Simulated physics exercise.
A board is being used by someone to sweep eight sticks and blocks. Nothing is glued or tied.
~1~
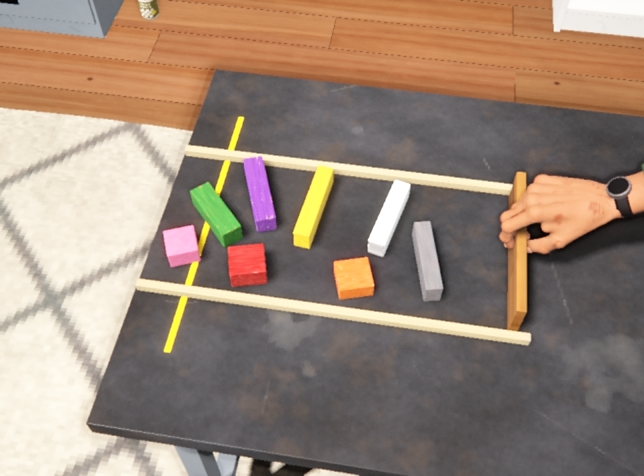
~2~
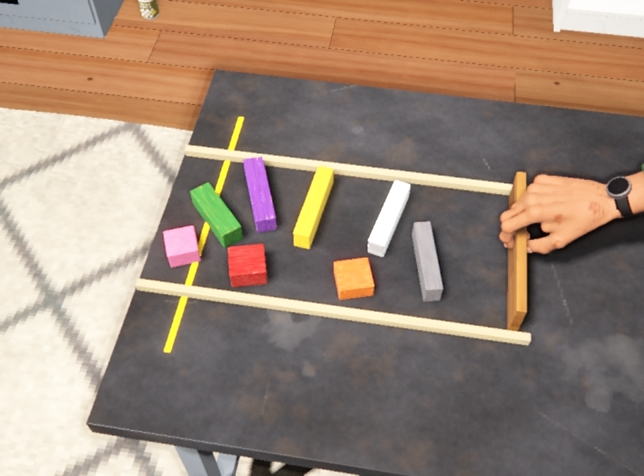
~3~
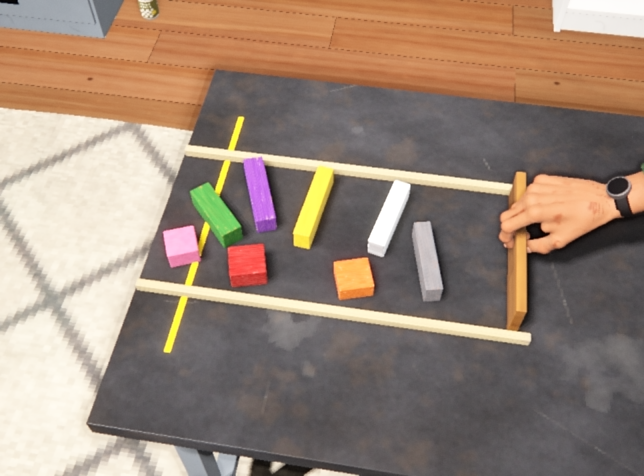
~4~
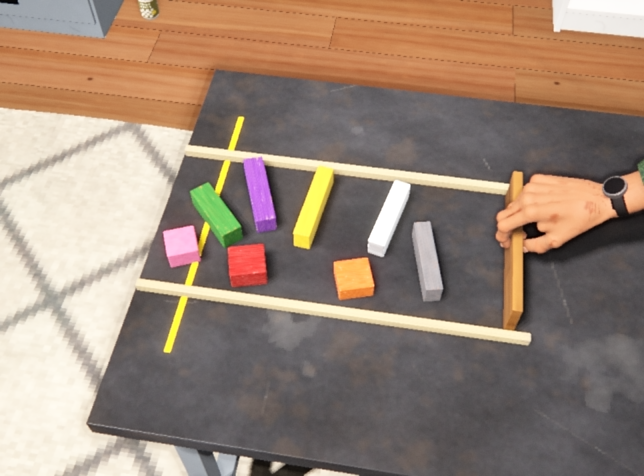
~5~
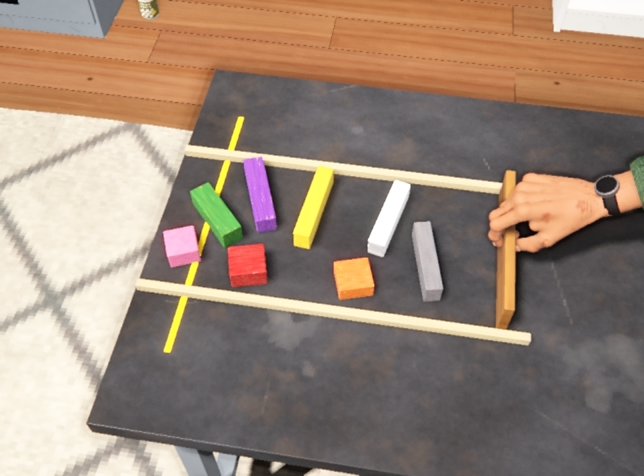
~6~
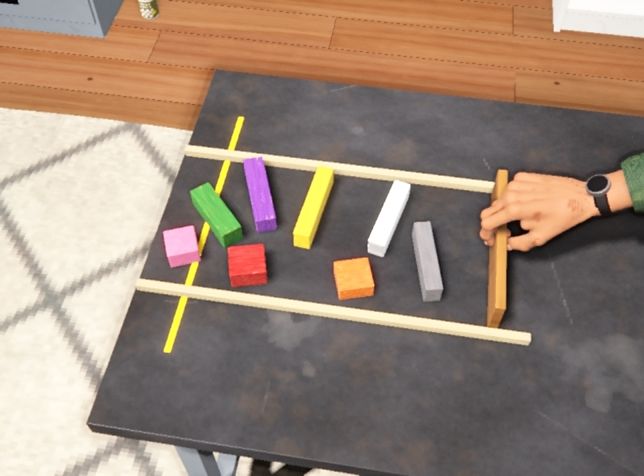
A hand holds a wooden board still, then slides it slightly left toward colored blocks.
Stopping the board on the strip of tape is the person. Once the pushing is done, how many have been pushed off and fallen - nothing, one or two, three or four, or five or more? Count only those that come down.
In this one, three or four spill over.
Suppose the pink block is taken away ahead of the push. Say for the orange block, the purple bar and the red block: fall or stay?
The orange block: Remains. The purple bar: Drops. The red block: Drops.
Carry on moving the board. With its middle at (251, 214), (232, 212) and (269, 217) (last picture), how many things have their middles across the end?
The numbers past the end are 1, 2 and 0.
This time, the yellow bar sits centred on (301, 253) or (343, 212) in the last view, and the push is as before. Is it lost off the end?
First place: It goes off the edge; second place: It does not drop.
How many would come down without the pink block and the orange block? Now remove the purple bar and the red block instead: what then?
The counts: 2 and 2.
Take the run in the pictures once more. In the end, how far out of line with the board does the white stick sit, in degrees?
It is near 20° out of line.
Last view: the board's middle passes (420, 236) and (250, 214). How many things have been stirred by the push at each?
The first count is 1, and then it's 8.
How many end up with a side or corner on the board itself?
The count in contact is 2.
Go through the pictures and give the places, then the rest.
Pink block (182, 246); green bar (216, 215); purple bar (260, 193); board (517, 249); tape (209, 221), in the first picture.
Green bar (216, 215); board (517, 249), in the second picture.
Purple bar (260, 193); grey bar (427, 261), in the third picture.
Pink block (182, 247); white stick (389, 218), in the fourth picture.
Green bar (216, 215); orange block (354, 279), in the fifth picture.
Pink block (182, 247); green bar (216, 215); purple bar (260, 193); board (498, 246); tape (209, 221), in the sixth picture.
Early on, none off yet; pink block at rest near (182, 247); green bar at rest near (216, 215); purple bar at rest near (260, 193).
Finally, the number that fall off is three or four; lost, red block, purple bar, green bar and pink block.
